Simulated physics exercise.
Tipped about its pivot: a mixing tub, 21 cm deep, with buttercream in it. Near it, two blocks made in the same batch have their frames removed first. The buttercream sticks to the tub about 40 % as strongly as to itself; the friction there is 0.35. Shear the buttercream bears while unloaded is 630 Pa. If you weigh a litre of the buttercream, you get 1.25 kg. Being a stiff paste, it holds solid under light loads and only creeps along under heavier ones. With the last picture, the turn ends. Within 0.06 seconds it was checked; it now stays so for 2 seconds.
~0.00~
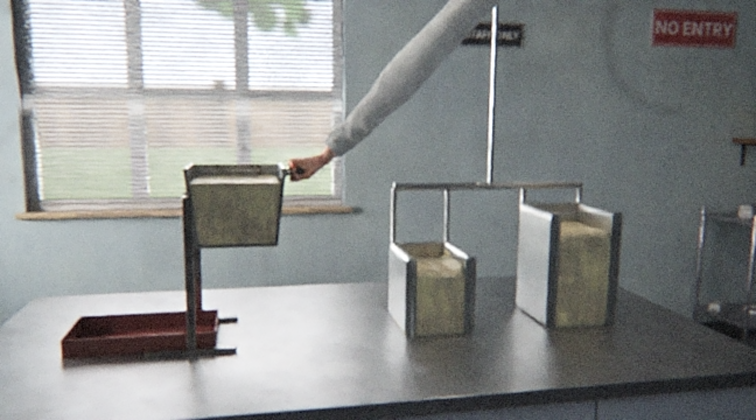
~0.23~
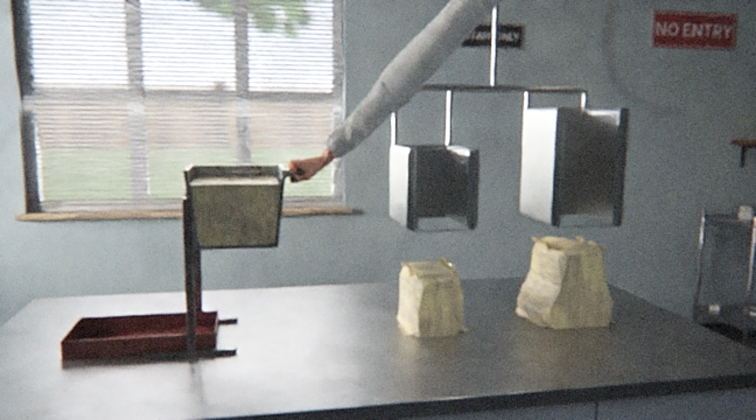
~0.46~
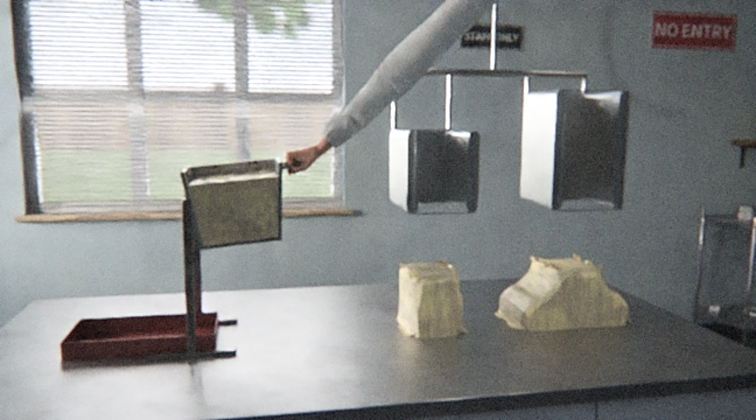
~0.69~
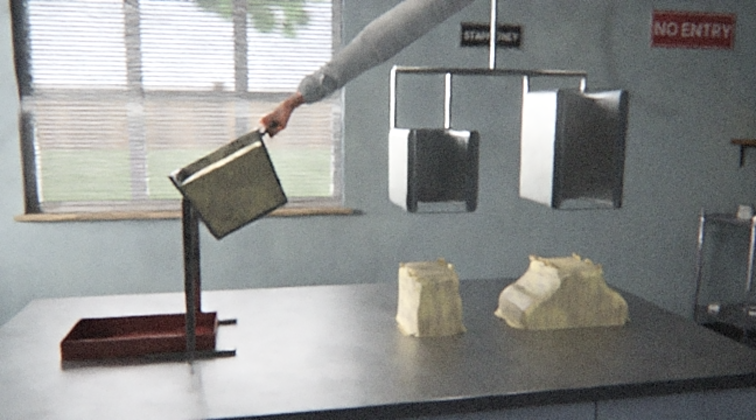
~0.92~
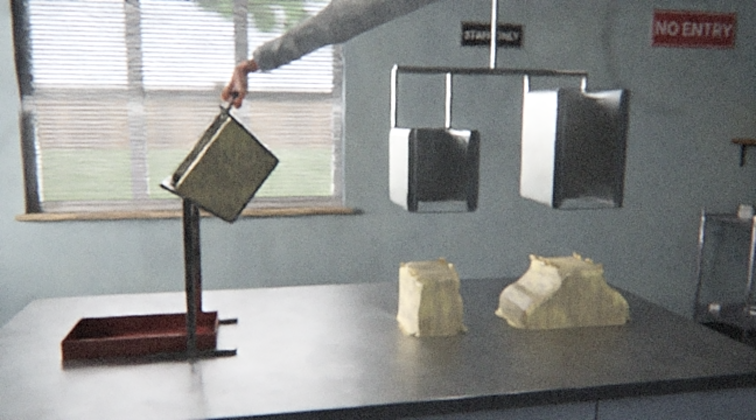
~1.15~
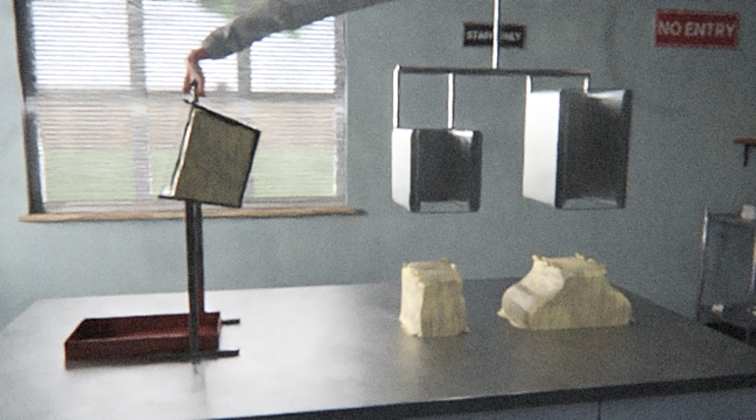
The video shows two metal casings lifting off pale blocks on a table, the larger right one slumping and spreading while the left keeps its shape. A hand then raises a tub's right side, tilting it steeply leftward on its stand.
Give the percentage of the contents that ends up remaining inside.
I would say roughly 100 per cent remains inside.
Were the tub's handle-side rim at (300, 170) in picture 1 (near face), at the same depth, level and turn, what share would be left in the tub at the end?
I'd guess around 65 per cent remains.
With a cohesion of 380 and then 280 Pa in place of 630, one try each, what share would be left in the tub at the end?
In order: Around 65 % and around 55 %.
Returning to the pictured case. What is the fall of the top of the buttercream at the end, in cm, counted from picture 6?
Roughly 2 cm.
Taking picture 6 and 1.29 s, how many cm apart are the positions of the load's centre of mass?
I'd put the distance at about 1 centimetres.
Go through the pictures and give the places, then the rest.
Handle-side rim at (283, 170), tilt 0 degrees; highest point of the buttercream at (205, 183); test blocks 19 cm, 30 cm high (left to right), in the first picture.
Handle-side rim at (283, 171), tilt 0 degrees; highest point of the buttercream at (205, 184); test blocks 19 cm, 25 cm high (left to right), in the second picture.
Handle-side rim at (279, 163), tilt 5 degrees; highest point of the buttercream at (274, 177); test blocks 19 cm, 19 cm high (left to right), in the third picture.
Handle-side rim at (256, 131), tilt 28 degrees; highest point of the buttercream at (257, 146); test blocks 19 cm, 19 cm high (left to right), in the fourth picture.
Handle-side rim at (219, 108), tilt 53 degrees; highest point of the buttercream at (231, 121); test blocks 19 cm, 19 cm high (left to right), in the fifth picture.
Handle-side rim at (184, 102), tilt 74 degrees; highest point of the buttercream at (199, 112); test blocks 19 cm, 19 cm high (left to right), in the sixth picture.
By 1.29 s, the tub is at 74 degrees and holds 100 %.
By 1.46 s, the tub is at 74 degrees and holds 100 %.
By 1.63 s, the tub is at 74 degrees and holds 100 %.
By 1.80 s, the tub is at 74 degrees and holds 100 %.
By 3.15 s, at the end, the tub is at 74 degrees and holds 100 %.
